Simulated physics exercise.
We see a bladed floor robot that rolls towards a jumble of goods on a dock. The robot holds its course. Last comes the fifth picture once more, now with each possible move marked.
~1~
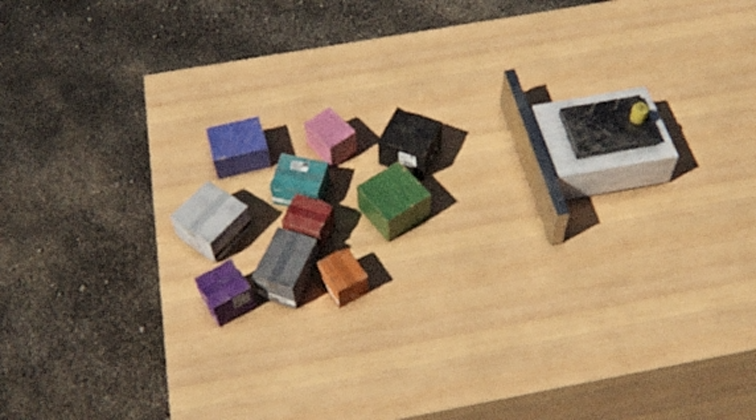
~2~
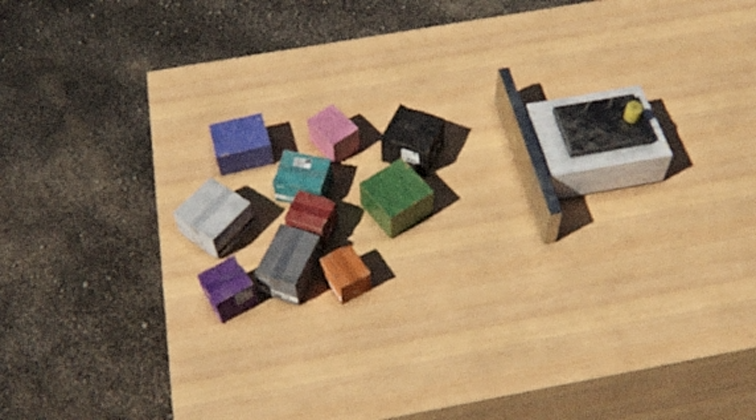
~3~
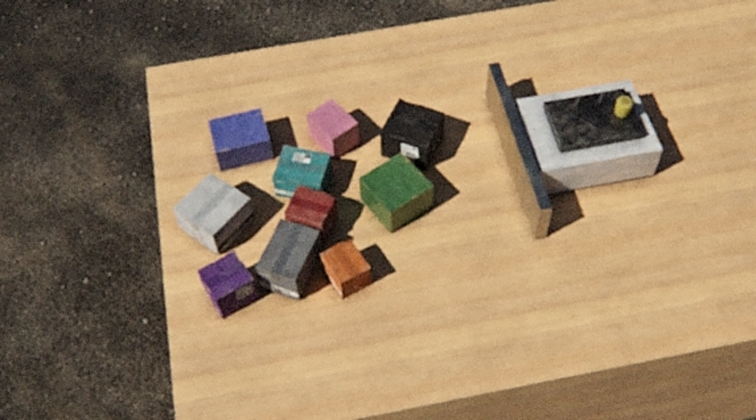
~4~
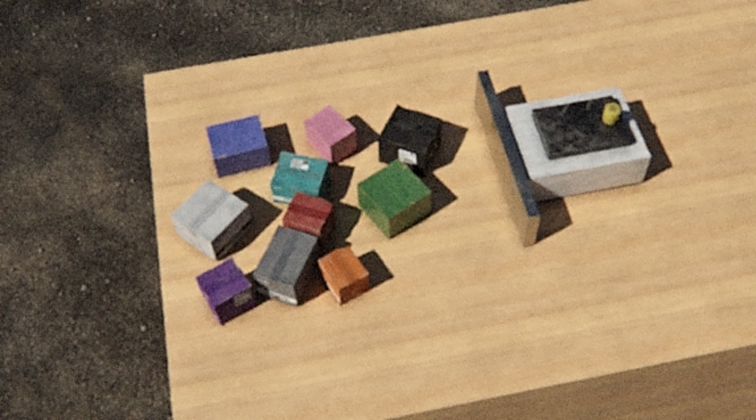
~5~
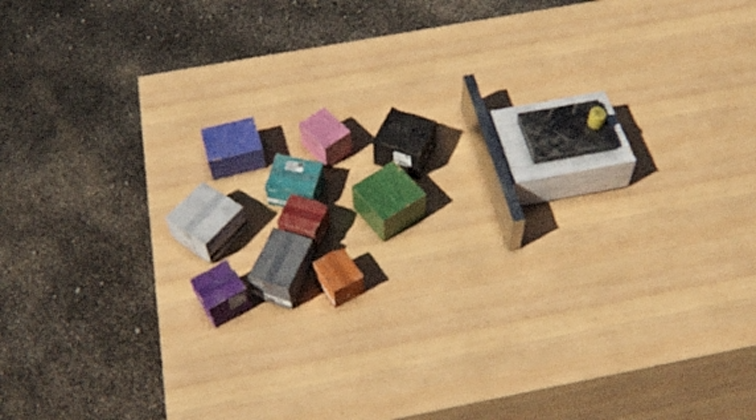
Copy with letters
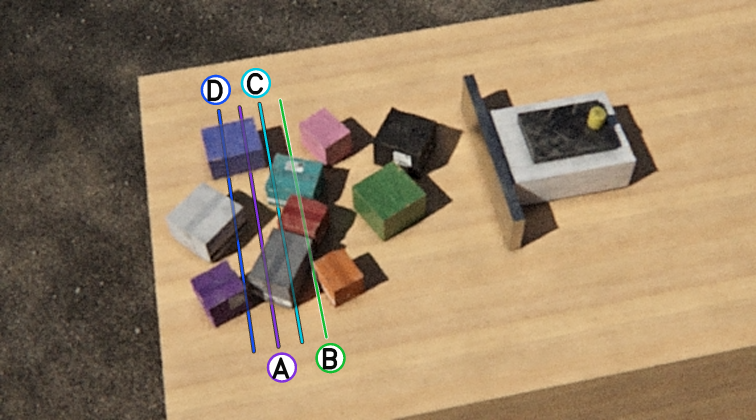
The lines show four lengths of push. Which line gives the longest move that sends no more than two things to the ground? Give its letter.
Line D.
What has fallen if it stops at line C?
It is the white box.
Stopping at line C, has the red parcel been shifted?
By then, yes.
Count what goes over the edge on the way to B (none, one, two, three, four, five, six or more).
By then, none.
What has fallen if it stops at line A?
The white box.
On the marked copy, A at (257, 217); B at (301, 209); C at (279, 213); D at (235, 221).
Taking D. A third of the way, robot (469, 148); pink crate (316, 140); black box (361, 153).
Two thirds of the way, robot (376, 164); white box (174, 232); purple parcel (216, 295).
When it is over, robot (304, 177); white box over the edge; purple parcel over the edge; two fallen.
As for the rest, A is within the limit but short; B is within the limit but short; C is within the limit but short.
